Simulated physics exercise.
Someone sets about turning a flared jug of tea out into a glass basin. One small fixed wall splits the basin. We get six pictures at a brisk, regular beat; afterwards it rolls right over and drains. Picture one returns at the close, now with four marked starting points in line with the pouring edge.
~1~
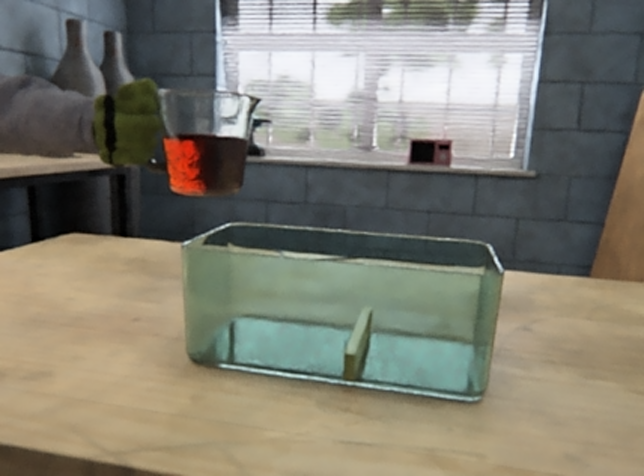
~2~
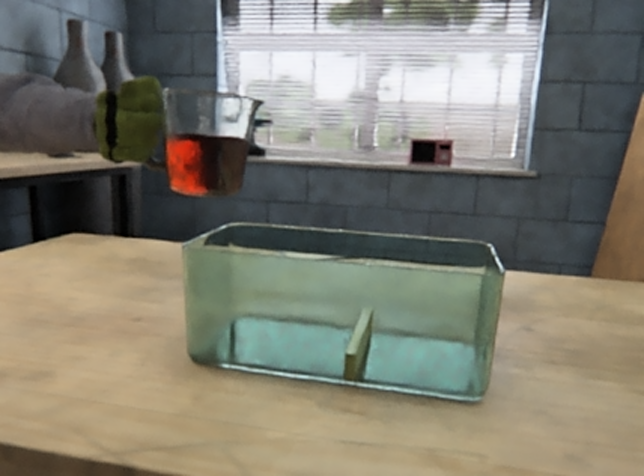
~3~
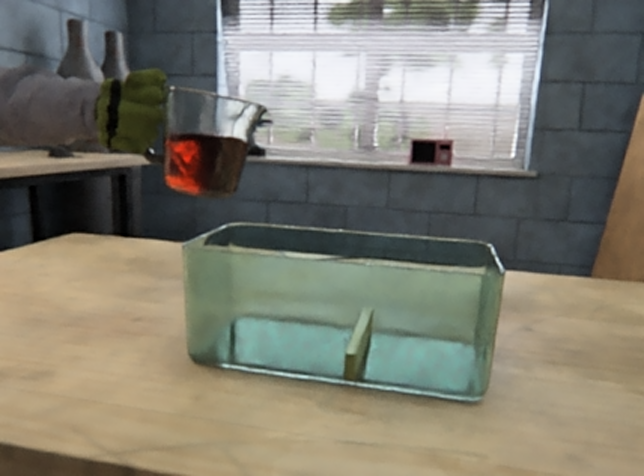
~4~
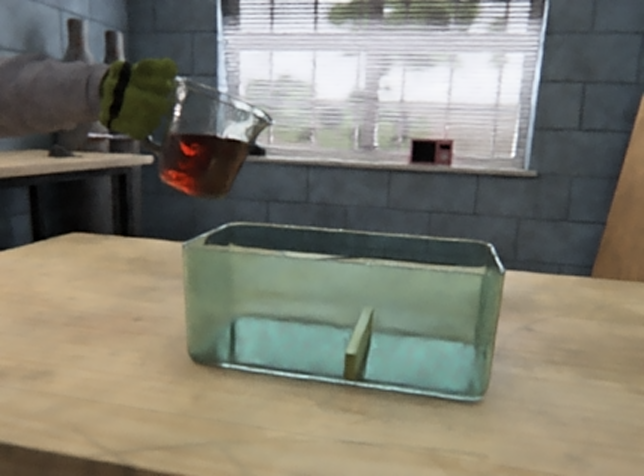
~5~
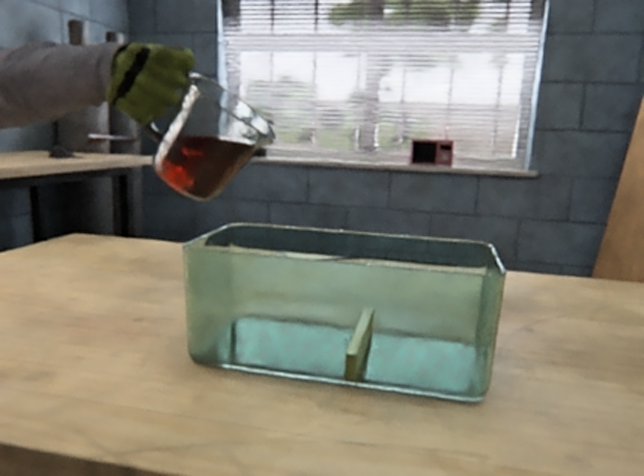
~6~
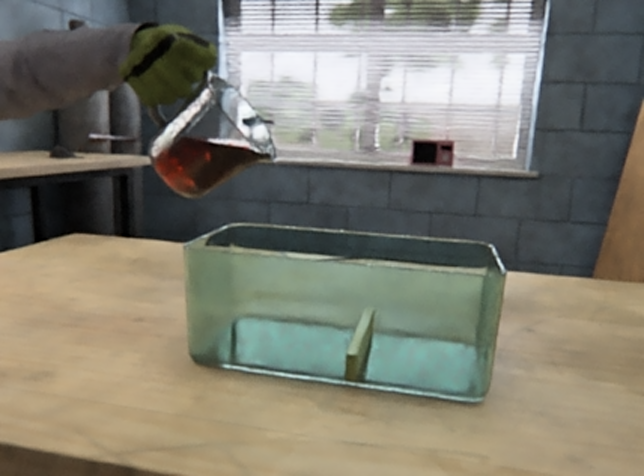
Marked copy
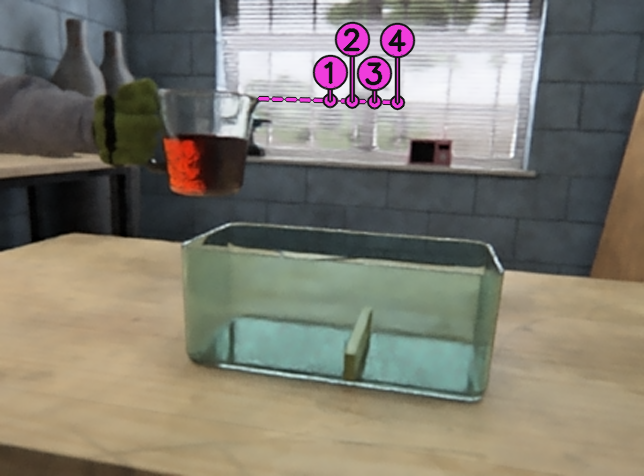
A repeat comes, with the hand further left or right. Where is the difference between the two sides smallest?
Use spot 1.
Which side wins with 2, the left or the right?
The right one.
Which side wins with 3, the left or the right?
More ends on the right.
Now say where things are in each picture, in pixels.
The first frame shows upright, lip at (259, 98); basin from (188, 358) to (486, 397); top of the wall at (360, 327); nothing has left yet.
The second frame shows tipped about 2°, lip at (262, 101); nothing has left yet.
The third frame shows tipped about 9°, lip at (266, 109); nothing has left yet.
The fourth frame shows tipped about 21°, lip at (272, 122); nothing has left yet.
The fifth frame shows tipped about 35°, lip at (275, 141); nothing has left yet.
The sixth frame shows tipped about 51°, lip at (274, 161); nothing has left yet.
In magenta, 1 at (330, 100); 2 at (352, 101); 3 at (374, 101); 4 at (397, 102).
With 1, about 44 % ends left of the wall and 56 % right of it.
With 2, about 11 % ends left of the wall and 88 % right of it.
With 3, about 8 % ends left of the wall and 91 % right of it.
With 4, about 12 % ends left of the wall and 86 % right of it.
